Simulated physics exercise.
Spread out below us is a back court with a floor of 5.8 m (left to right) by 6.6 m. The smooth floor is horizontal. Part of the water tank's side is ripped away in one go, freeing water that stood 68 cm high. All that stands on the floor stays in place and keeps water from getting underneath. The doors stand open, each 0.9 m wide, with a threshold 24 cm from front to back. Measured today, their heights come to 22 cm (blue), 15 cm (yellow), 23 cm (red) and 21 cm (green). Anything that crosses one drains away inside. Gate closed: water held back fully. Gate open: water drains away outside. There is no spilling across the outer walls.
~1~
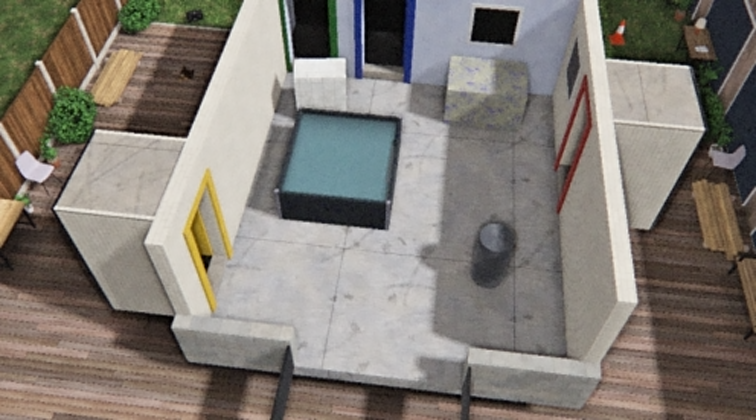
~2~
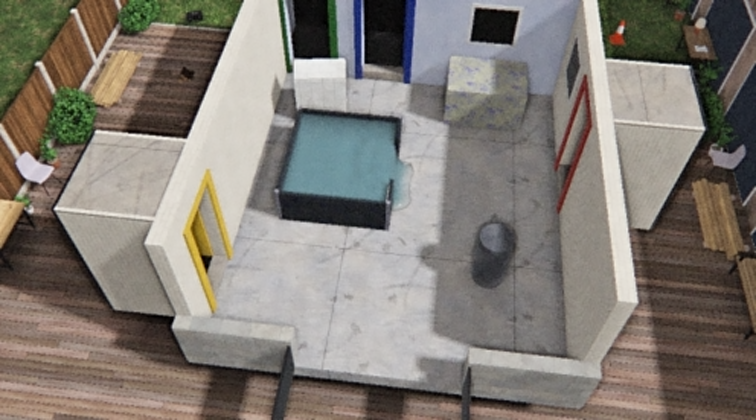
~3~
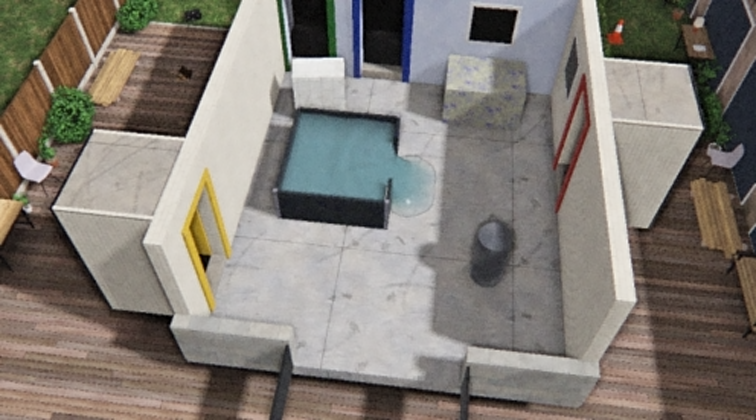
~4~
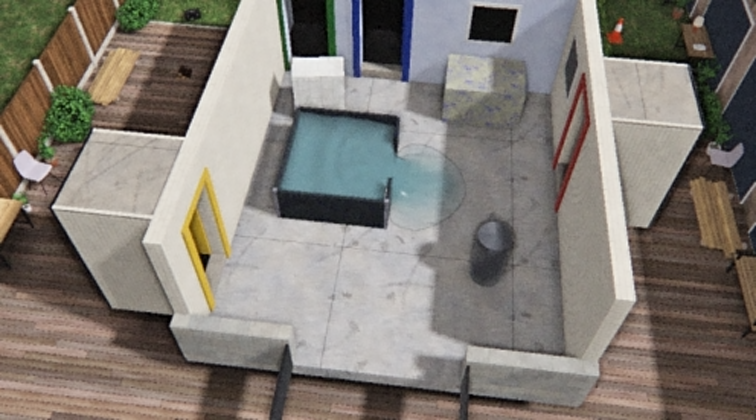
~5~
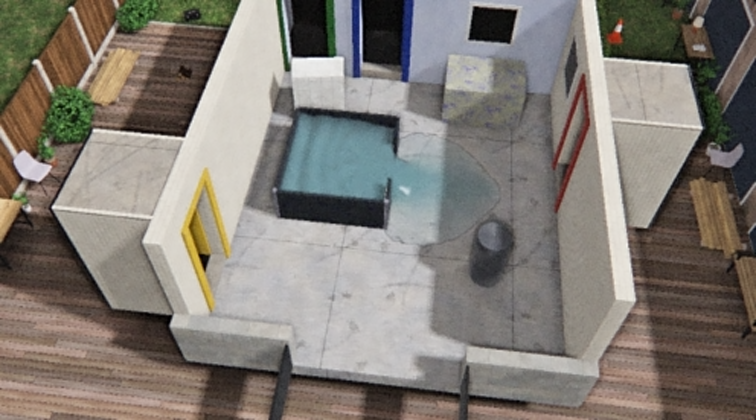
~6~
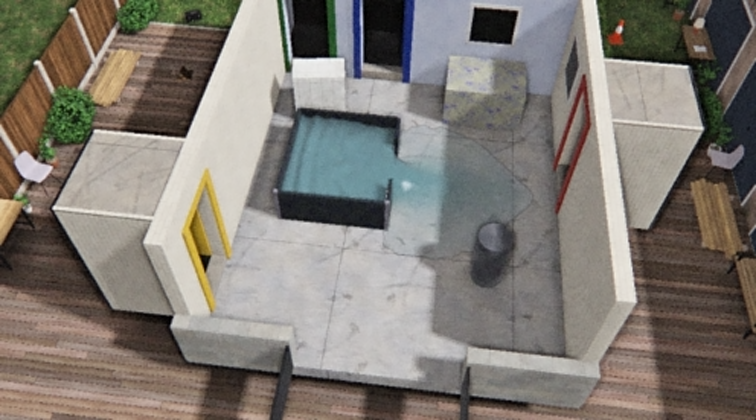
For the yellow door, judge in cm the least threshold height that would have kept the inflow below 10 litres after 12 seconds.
A threshold of about 7 cm.
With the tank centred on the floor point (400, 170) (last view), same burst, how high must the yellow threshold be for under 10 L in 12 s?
New minimum height: Approx. 6.5 cm.
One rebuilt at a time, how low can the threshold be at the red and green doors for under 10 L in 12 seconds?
About 25 cm at red and about 5.0 cm at green.
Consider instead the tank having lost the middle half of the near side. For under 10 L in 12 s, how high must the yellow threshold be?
Then 16 cm.
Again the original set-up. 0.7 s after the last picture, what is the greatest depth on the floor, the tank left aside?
About 33 cm at most.
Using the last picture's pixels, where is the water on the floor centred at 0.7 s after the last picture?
Centre of the water: Approx. (390, 185) px.
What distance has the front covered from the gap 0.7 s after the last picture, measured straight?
Around 3.6 m out.
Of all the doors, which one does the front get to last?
I'd say the yellow one.
Then, 0.7 s after the last picture water covers 30 % of the floor, deepest (33 cm) near (404, 187); it has not reached the yellow door.
Then, 2.3 s after the last picture water covers 45 % of the floor, deepest (34 cm) near (551, 104); it has not reached the yellow door.
Then, 11.3 s after the last picture water covers 100 % of the floor, deepest (12 cm) near (239, 224); 7 cm at the yellow door, 0 litres in over its 15 cm threshold.
At the yellow door as built, the water peaked near 10 cm, 8.7 s after the last picture.
With a threshold of 5.5 cm, 22 litres would have come in within the 12 s; with 7.5 cm, 6 litres. So under 10 litres takes about 7 cm.
